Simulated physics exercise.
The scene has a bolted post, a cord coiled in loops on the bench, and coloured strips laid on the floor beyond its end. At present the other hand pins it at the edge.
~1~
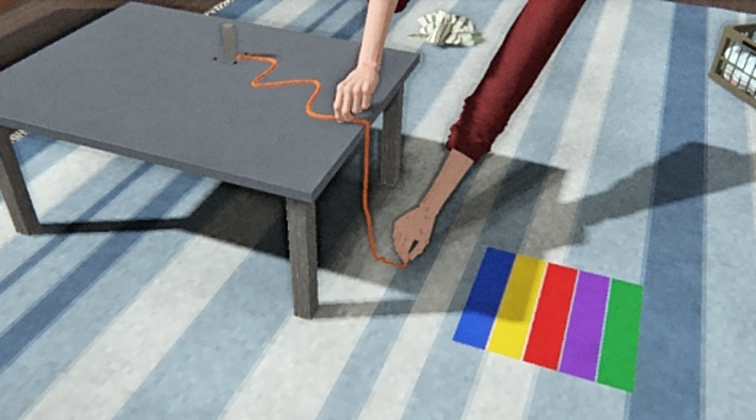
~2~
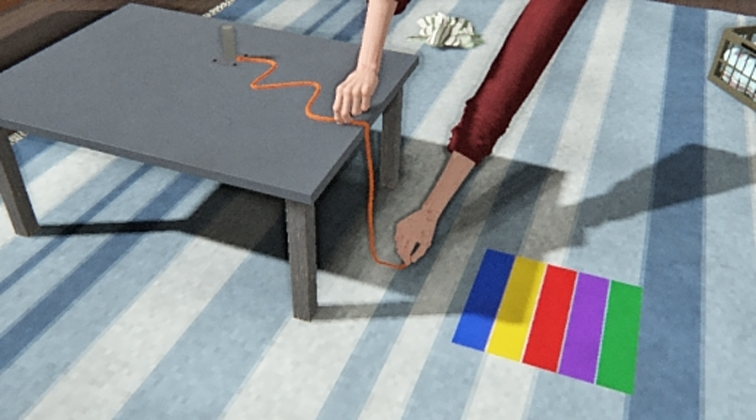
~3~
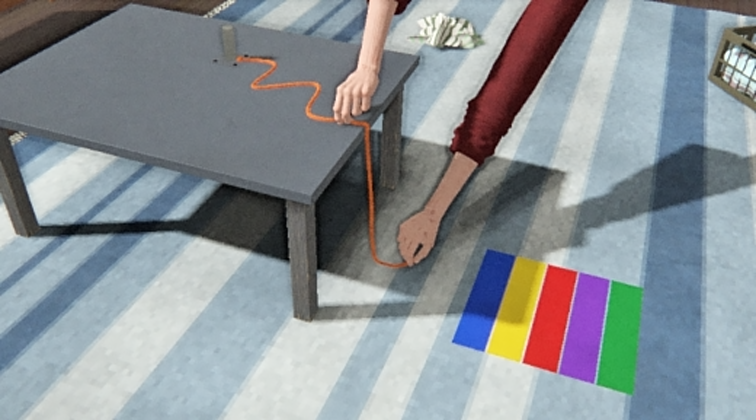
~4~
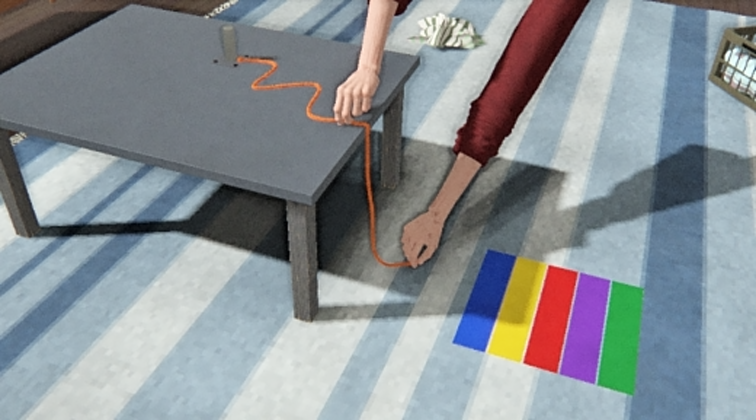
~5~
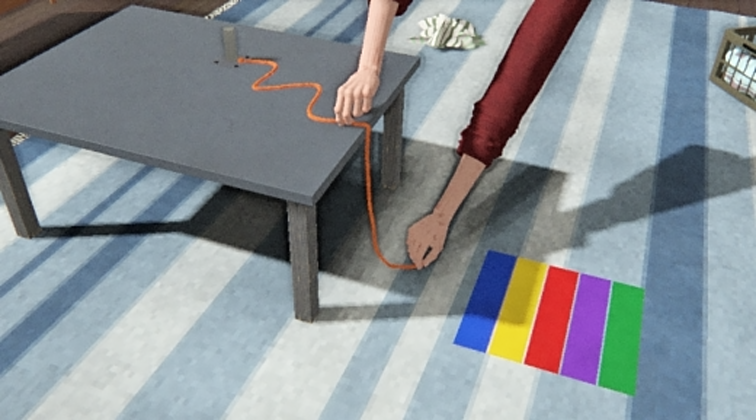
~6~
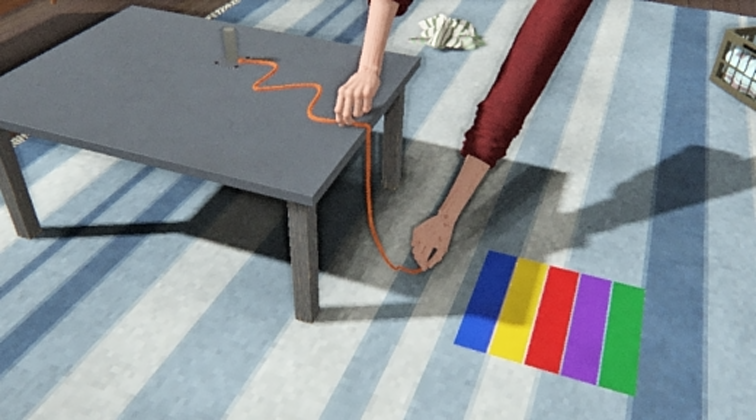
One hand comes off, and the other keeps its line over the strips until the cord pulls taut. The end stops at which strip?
At the green strip.
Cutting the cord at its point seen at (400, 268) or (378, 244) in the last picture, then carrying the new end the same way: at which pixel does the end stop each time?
Case by case it comes to about (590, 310) and then about (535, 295).
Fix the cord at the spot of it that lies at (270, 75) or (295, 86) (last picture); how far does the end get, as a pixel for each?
First try near (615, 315), second near (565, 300).
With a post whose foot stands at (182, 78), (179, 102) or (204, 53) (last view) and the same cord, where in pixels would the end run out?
In pixels, the answers are (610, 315), (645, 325) and (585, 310).
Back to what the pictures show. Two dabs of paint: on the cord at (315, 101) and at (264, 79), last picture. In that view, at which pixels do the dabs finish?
The first settles around (386, 126), the second around (292, 83).
Early on, end near (563, 302); over red.
Midway, end near (609, 314); over purple.
At the end of the slack, end near (637, 321); over green. It halts on the green strip.
